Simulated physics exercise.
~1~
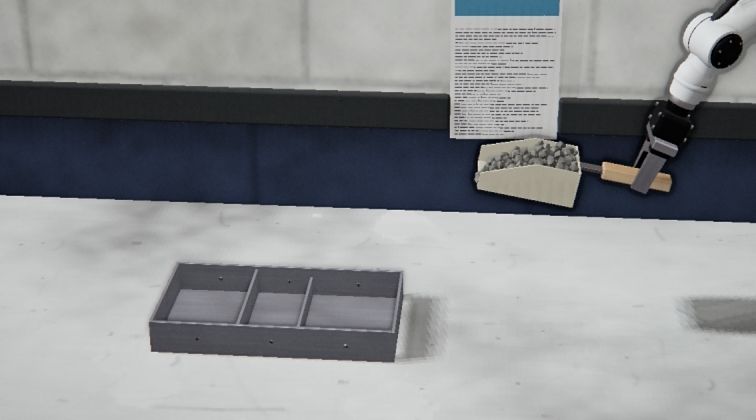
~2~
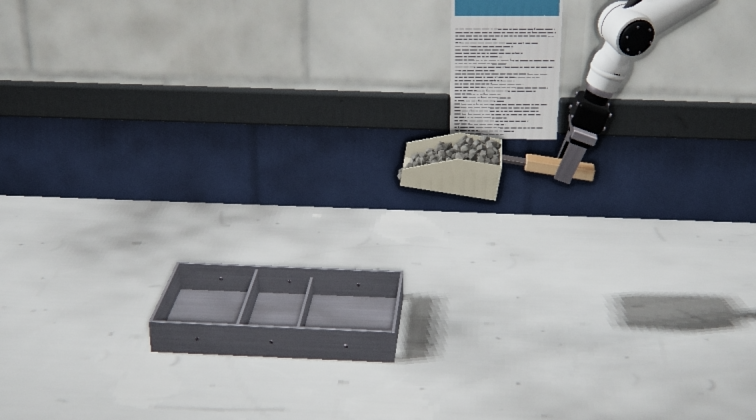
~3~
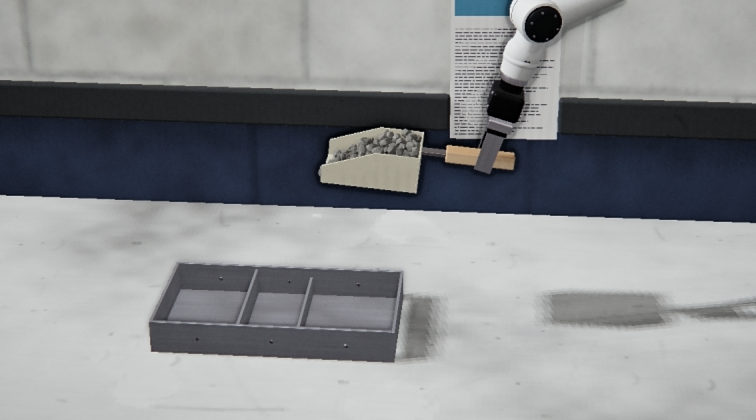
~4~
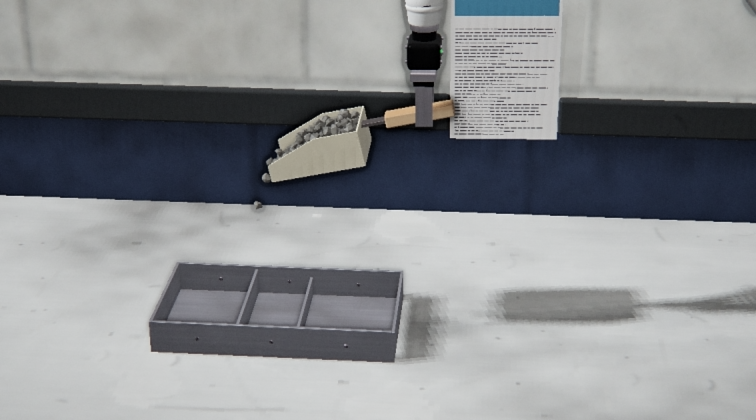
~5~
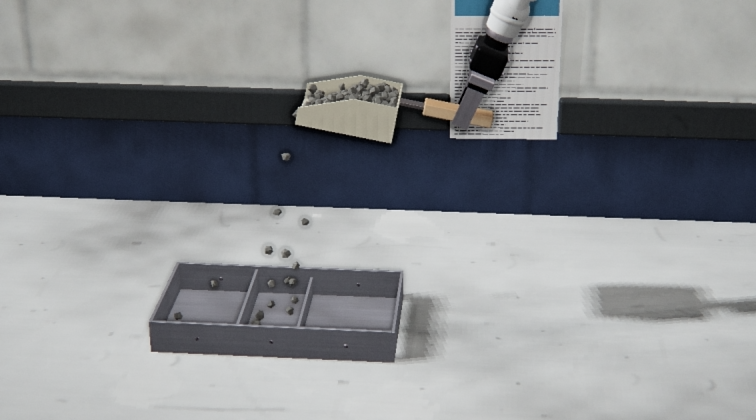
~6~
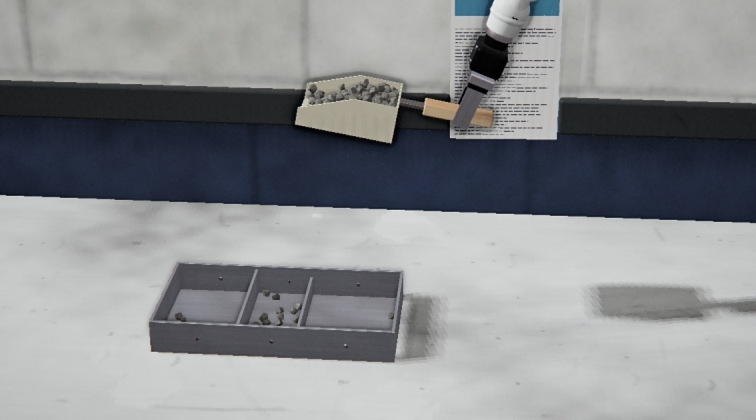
To begin with, a robot arm holds a pale, open scoop heaped with small grey pebbles, above and to the right of a grey tray split into three parts. The arm carries the scoop steadily left, keeping it almost level. Nearing the tray, it lifts the scoop and tips its open front down, and the first pebbles slip off the lip. The scoop then draws back a little to the right, rises and tilts backward while a small stream drops into the tray. Finally it hangs still, mostly full, with the fallen pebbles lying chiefly in the middle part.
